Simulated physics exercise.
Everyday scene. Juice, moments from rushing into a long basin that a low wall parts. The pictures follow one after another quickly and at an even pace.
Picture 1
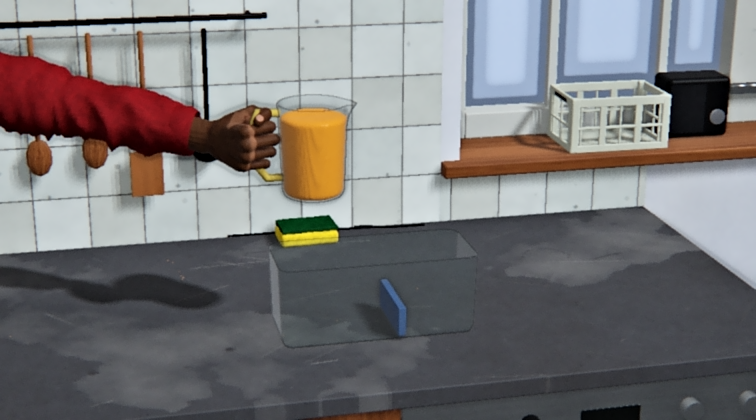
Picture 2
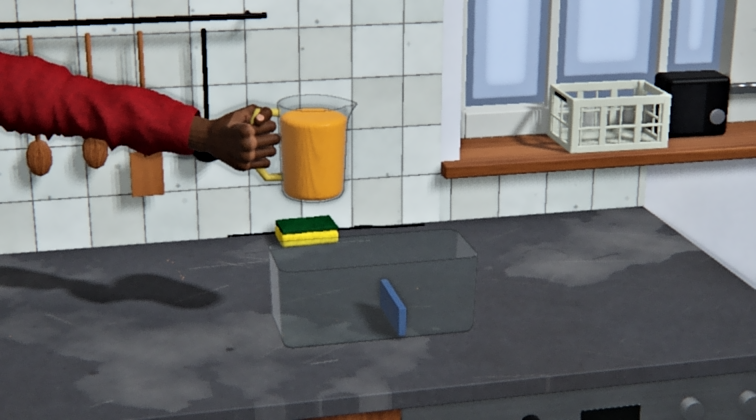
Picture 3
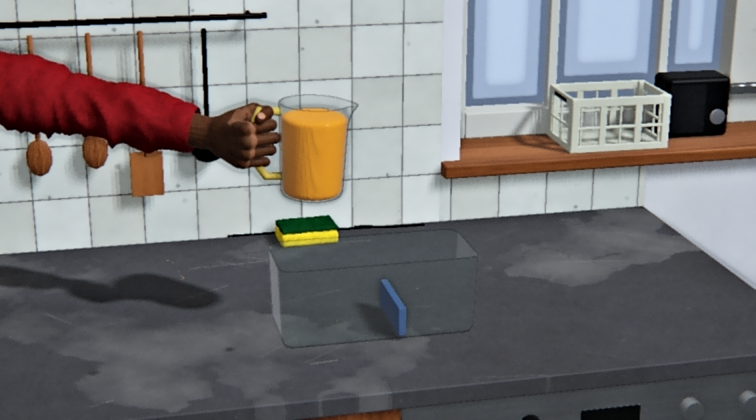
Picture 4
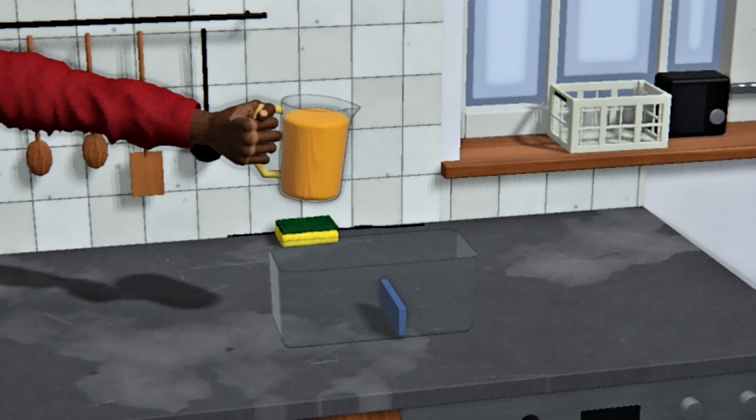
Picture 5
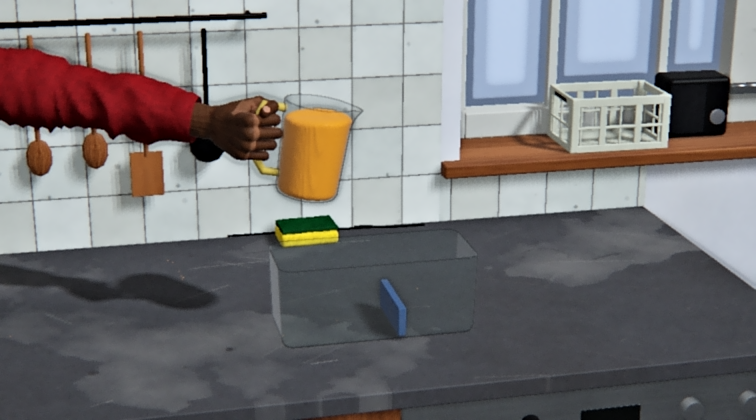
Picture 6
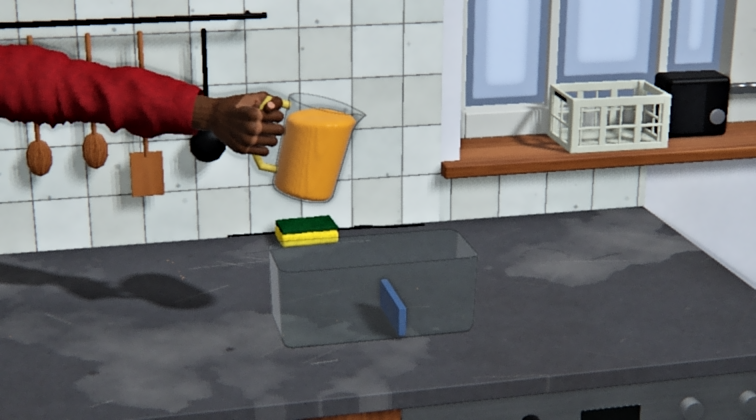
A dark-skinned hand in a red sleeve holds a clear jug of orange juice nearly upright above a long transparent basin with a low blue divider, then gradually tilts it to the right, the juice shifting inside.
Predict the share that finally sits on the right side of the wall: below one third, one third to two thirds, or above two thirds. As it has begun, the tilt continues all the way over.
Most likely beyond two thirds will rest right of the wall.
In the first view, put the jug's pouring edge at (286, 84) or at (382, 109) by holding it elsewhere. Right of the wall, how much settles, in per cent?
One after the other: 5 %, 70 %.
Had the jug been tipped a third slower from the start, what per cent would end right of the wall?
Something like 85 percent.
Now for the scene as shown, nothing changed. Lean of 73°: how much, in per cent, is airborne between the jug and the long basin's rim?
Around 15 in a hundred, more or less.
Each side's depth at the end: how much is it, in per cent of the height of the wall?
The left side sits at 10 per cent and the right side at 100.
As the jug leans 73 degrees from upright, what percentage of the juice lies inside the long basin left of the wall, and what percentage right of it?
The left part holds close to 0 per cent, the right part close to 5.
A moment on, the jug is tipped part way and 81 per cent is still to pour, 0 is left of the wall and 3 right of it.
Next, the jug is tipped right over and 29 per cent is still to pour, 2 is left of the wall and 45 right of it.
Then the jug is tipped right over and 2 per cent is still to pour, 8 is left of the wall and 85 right of it.
Later the jug is tipped right over and 0 per cent is still to pour, 14 is left of the wall and 85 right of it.
In the end 18 per cent lies left of the wall, 81 right of it and 1 outside.
